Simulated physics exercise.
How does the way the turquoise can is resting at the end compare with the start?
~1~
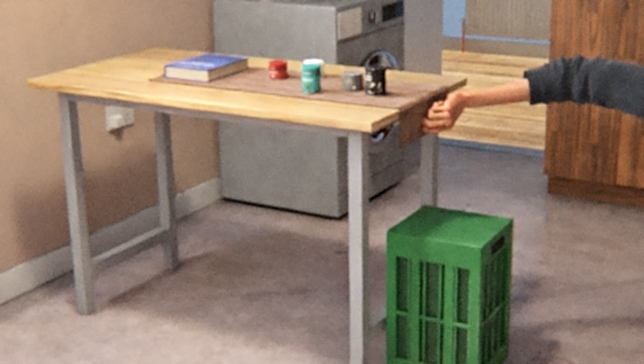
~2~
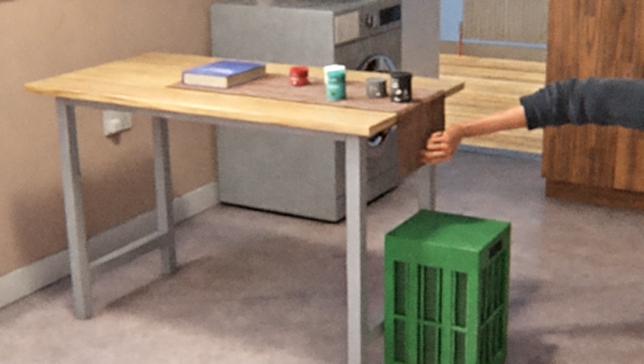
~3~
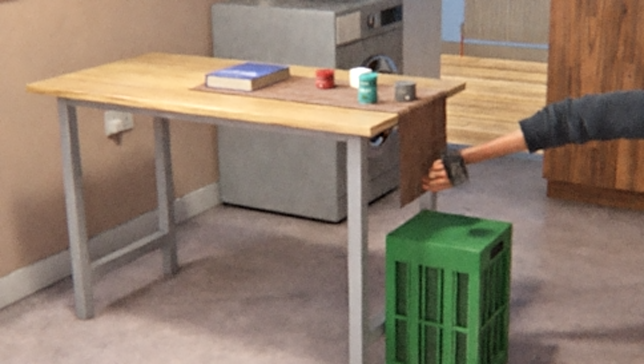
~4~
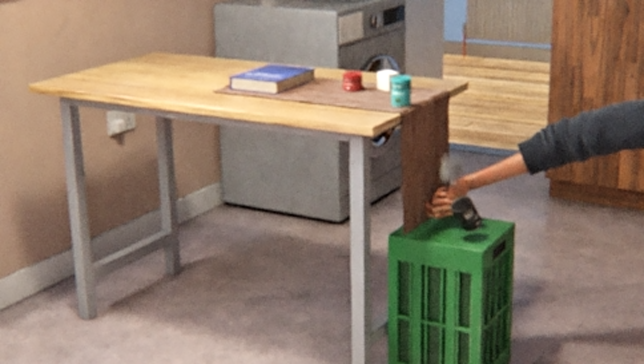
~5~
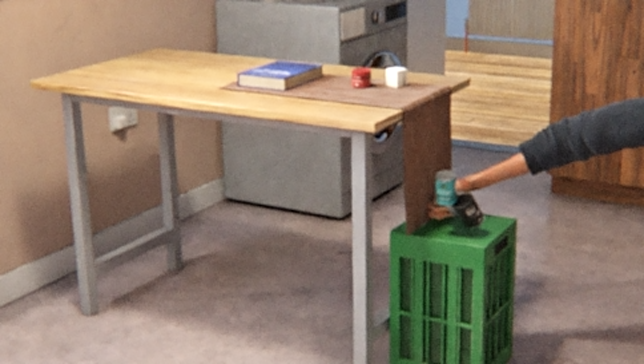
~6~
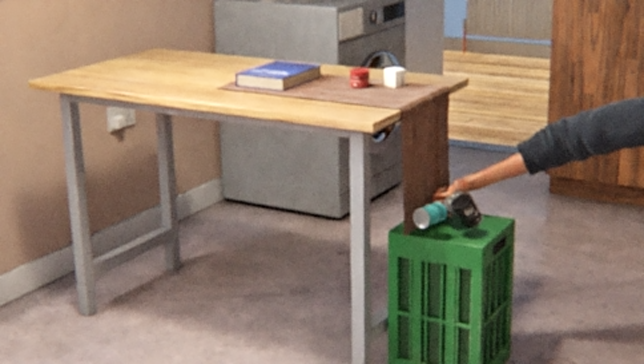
At the start the turquoise can was standing upright on the table, but by the end it was lying on its side on the green crate.
